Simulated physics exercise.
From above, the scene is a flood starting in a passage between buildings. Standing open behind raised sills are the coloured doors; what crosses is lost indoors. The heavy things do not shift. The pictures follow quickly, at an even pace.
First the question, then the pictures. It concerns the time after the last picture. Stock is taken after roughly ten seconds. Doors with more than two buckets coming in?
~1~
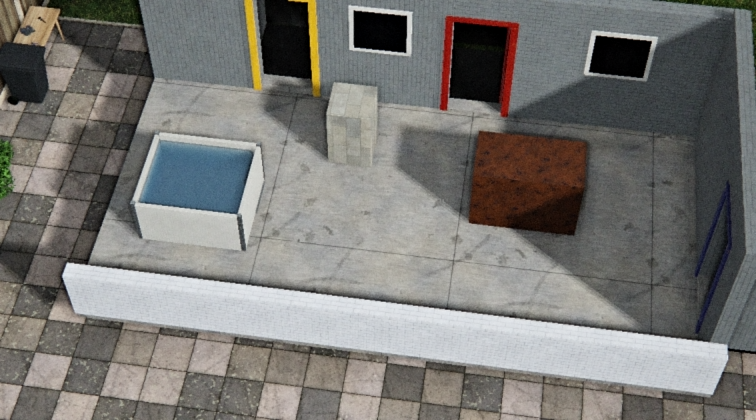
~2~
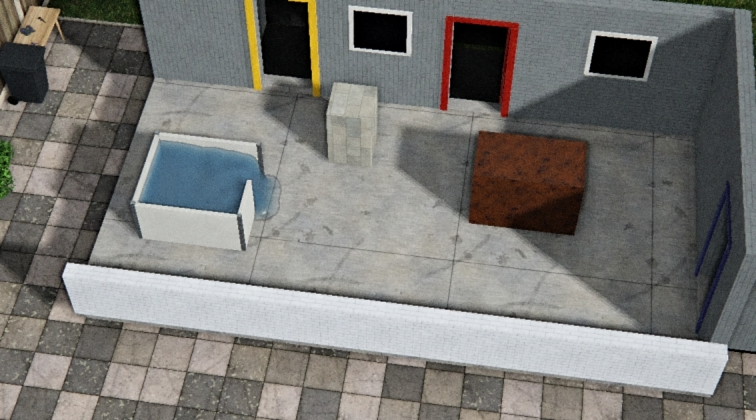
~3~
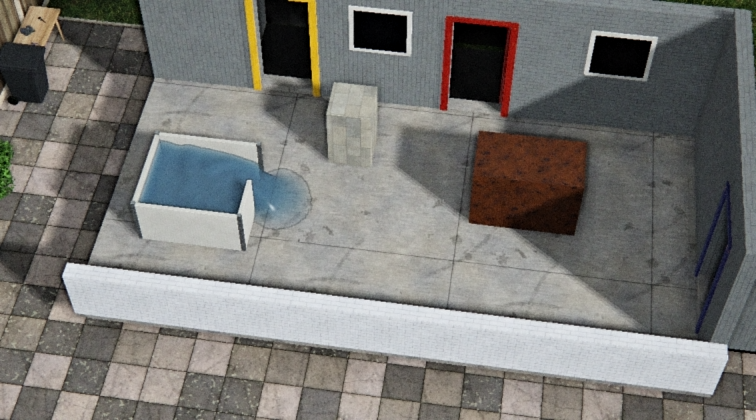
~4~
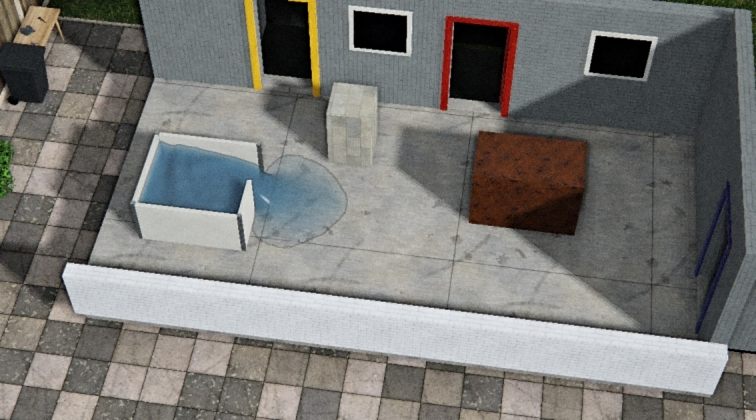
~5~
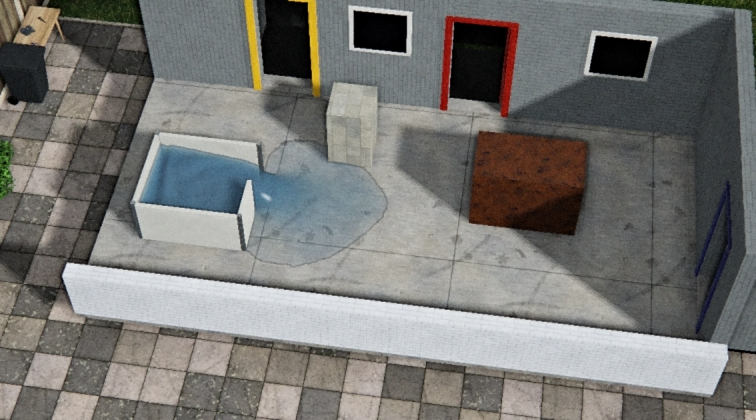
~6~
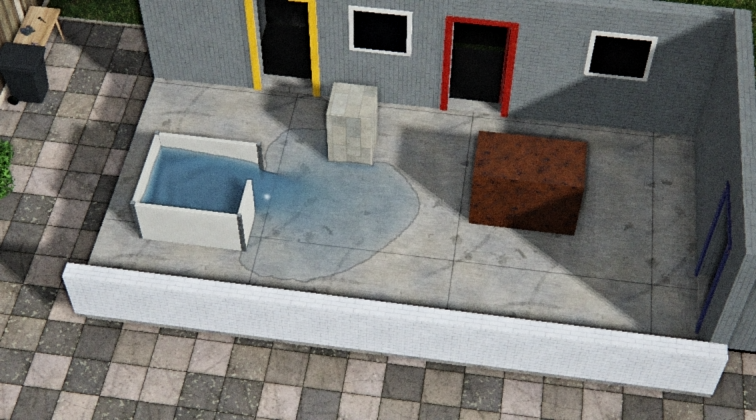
In the end the yellow door does not pass two buckets, the red door passes two buckets, the blue door does not pass two buckets.
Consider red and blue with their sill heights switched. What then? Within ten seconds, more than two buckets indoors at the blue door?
My reading: The blue door exceeds the limit.
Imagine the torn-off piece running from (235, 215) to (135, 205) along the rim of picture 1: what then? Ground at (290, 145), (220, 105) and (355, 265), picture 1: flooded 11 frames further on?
Taken one by one: Unaffected, then unaffected, then sodden.
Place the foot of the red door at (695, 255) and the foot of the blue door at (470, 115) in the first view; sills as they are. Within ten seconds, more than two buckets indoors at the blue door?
Afterwards, the blue one stays beneath the mark.
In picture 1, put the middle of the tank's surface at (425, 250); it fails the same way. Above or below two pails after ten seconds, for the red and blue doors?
I'd say red door misses the threshold and blue door crosses the threshold.
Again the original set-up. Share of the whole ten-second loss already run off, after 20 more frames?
Near 15 in a hundred.
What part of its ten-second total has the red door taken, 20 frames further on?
Roughly 25 per cent.
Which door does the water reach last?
It's the blue-painted one.
A moment on, water covers 30 % of the floor; the yellow door not reached, the red door not reached, the blue door not reached.
Next, water covers 45 % of the floor; the yellow door wet at the sill, nothing in, the red door not reached, the blue door not reached.
Then, water covers 55 % of the floor; the yellow door wet at the sill, nothing in, the red door under two buckets in, the blue door wet at the sill, nothing in.
Later, water covers 65 % of the floor; the yellow door wet at the sill, nothing in, the red door over two buckets in, the blue door under two buckets in.
In the end, water covers 75 % of the floor; the yellow door wet at the sill, nothing in, the red door over two buckets in, the blue door under two buckets in.
